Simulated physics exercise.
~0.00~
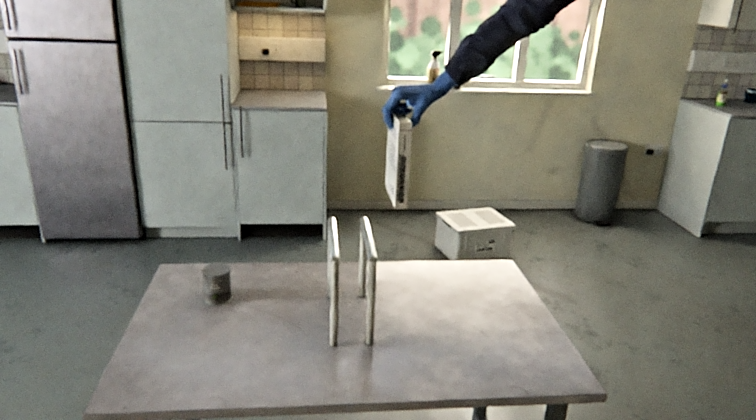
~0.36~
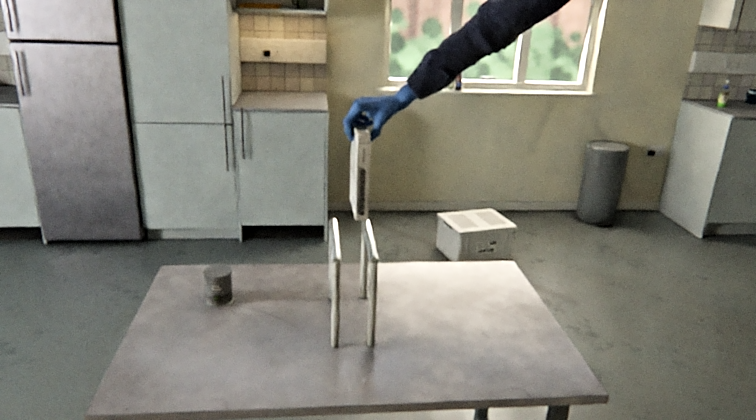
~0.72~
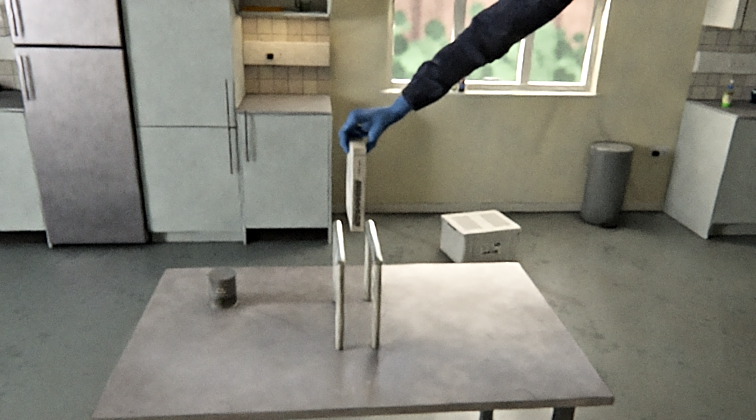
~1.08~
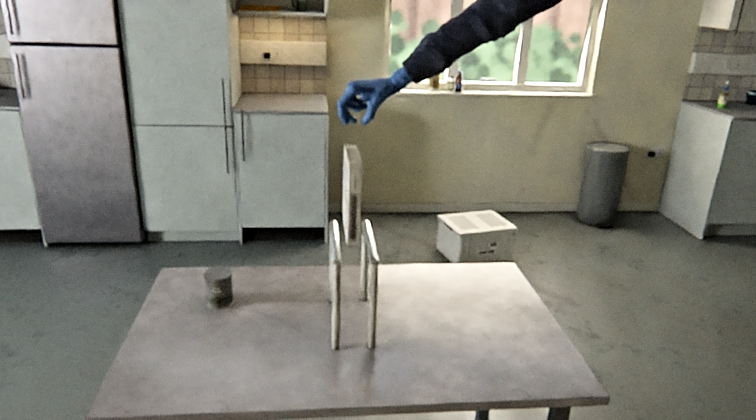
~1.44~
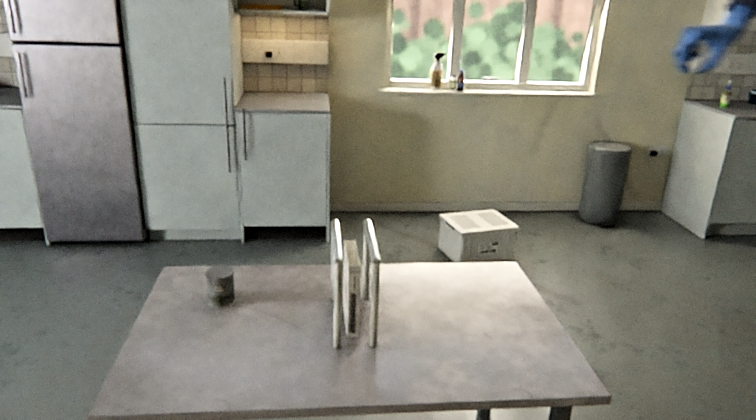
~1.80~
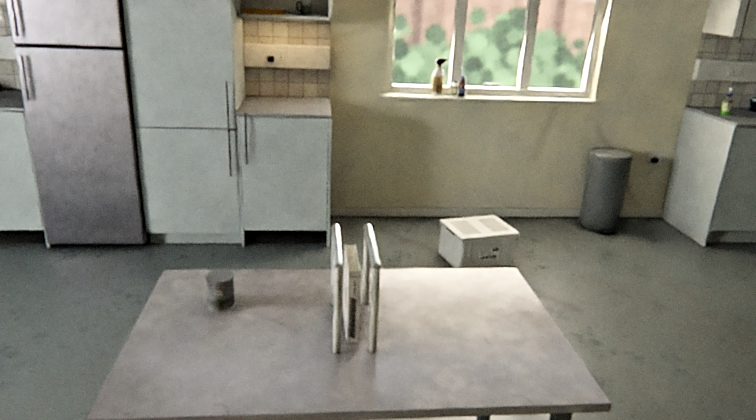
A white book, gripped upright by a blue-gloved hand in a dark sleeve, hangs above a grey table in a kitchen, seen from the front by a slightly swaying camera. Two pale upright panels stand on the table with a gap between them, a grey tin sits to the left, and a white box rests on the floor behind. The hand carries the book left and lowers it a little over the gap. The fingers open, and the hand draws back to the right. The book drops between the panels and ends upright in the gap, while the tin stays put.
